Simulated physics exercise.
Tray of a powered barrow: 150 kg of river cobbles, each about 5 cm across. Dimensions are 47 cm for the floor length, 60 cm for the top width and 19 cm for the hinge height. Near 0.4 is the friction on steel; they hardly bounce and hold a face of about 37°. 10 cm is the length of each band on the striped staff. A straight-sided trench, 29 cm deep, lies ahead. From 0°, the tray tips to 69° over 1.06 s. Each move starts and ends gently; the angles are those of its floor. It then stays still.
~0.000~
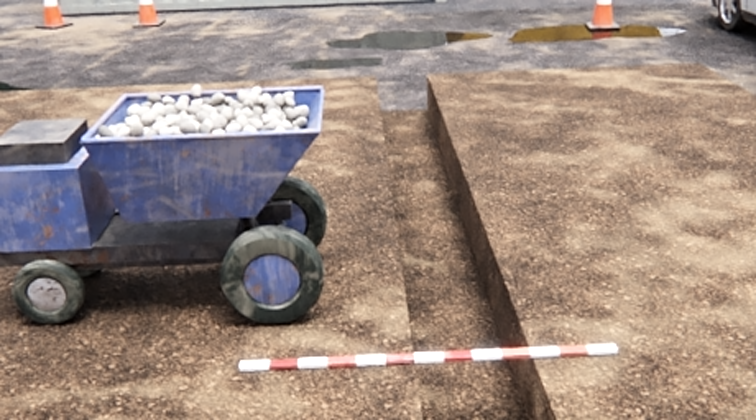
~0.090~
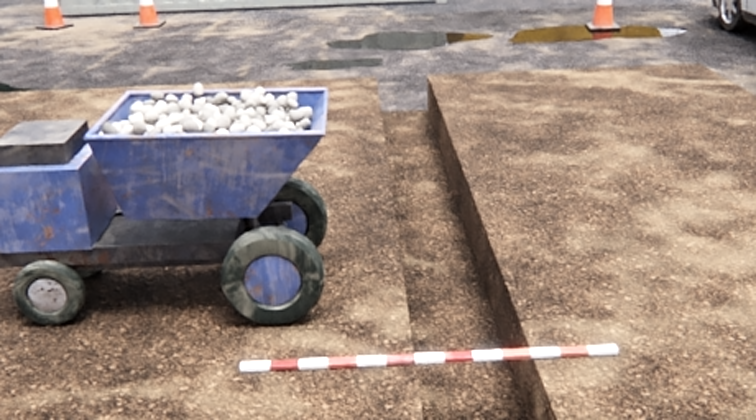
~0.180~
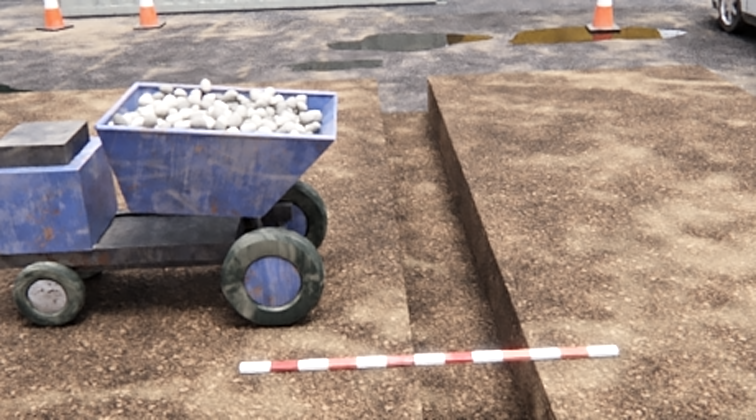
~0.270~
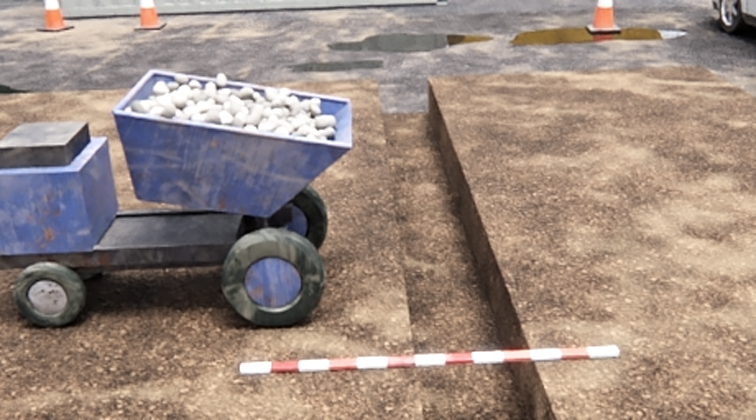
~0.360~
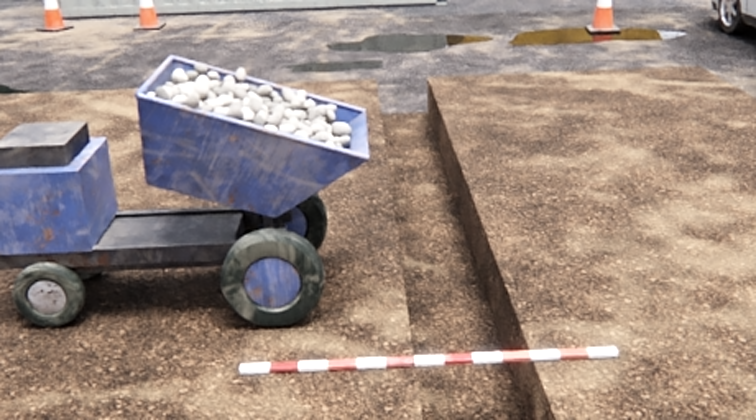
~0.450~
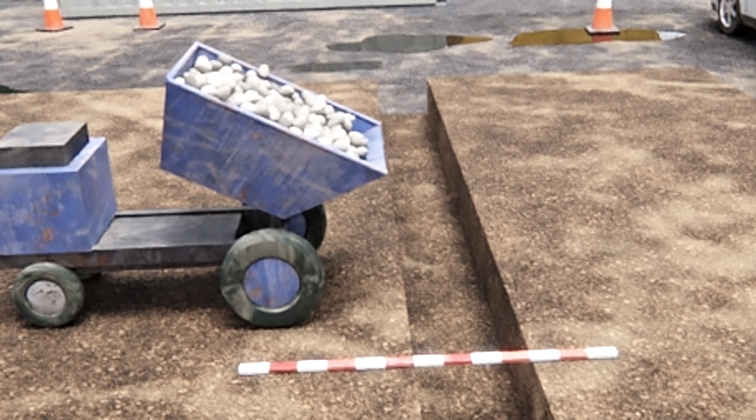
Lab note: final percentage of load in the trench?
Approx. 86 %.
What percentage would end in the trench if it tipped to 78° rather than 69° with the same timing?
In that case some 90 per cent.
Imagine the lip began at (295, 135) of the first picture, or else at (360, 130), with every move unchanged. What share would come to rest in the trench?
Result: Close to 95 then close to 55 per cent.
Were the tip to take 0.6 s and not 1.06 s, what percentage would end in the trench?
Expected share: Around 70%.
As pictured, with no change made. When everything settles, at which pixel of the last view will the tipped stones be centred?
Their middle lands near (467, 323).
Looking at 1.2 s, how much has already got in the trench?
Some 35 per cent of the load by that point.
After 0.8 s the floor is at 59°; 100 % in the tray; the foremost stones are at (431, 205).
After 1.2 s the floor is at 69°; 63 % in the tray, 33 % in the trench, 4 % past the trench; the foremost stones are at (531, 270).
After 1.5 s the floor is at 69°; 31 % in the tray, 56 % in the trench, 13 % past the trench; the foremost stones are at (641, 262).
After 3.5 s the floor is at 69°; 0 % in the tray, 86 % in the trench, 14 % past the trench; the foremost stones are at (713, 256).
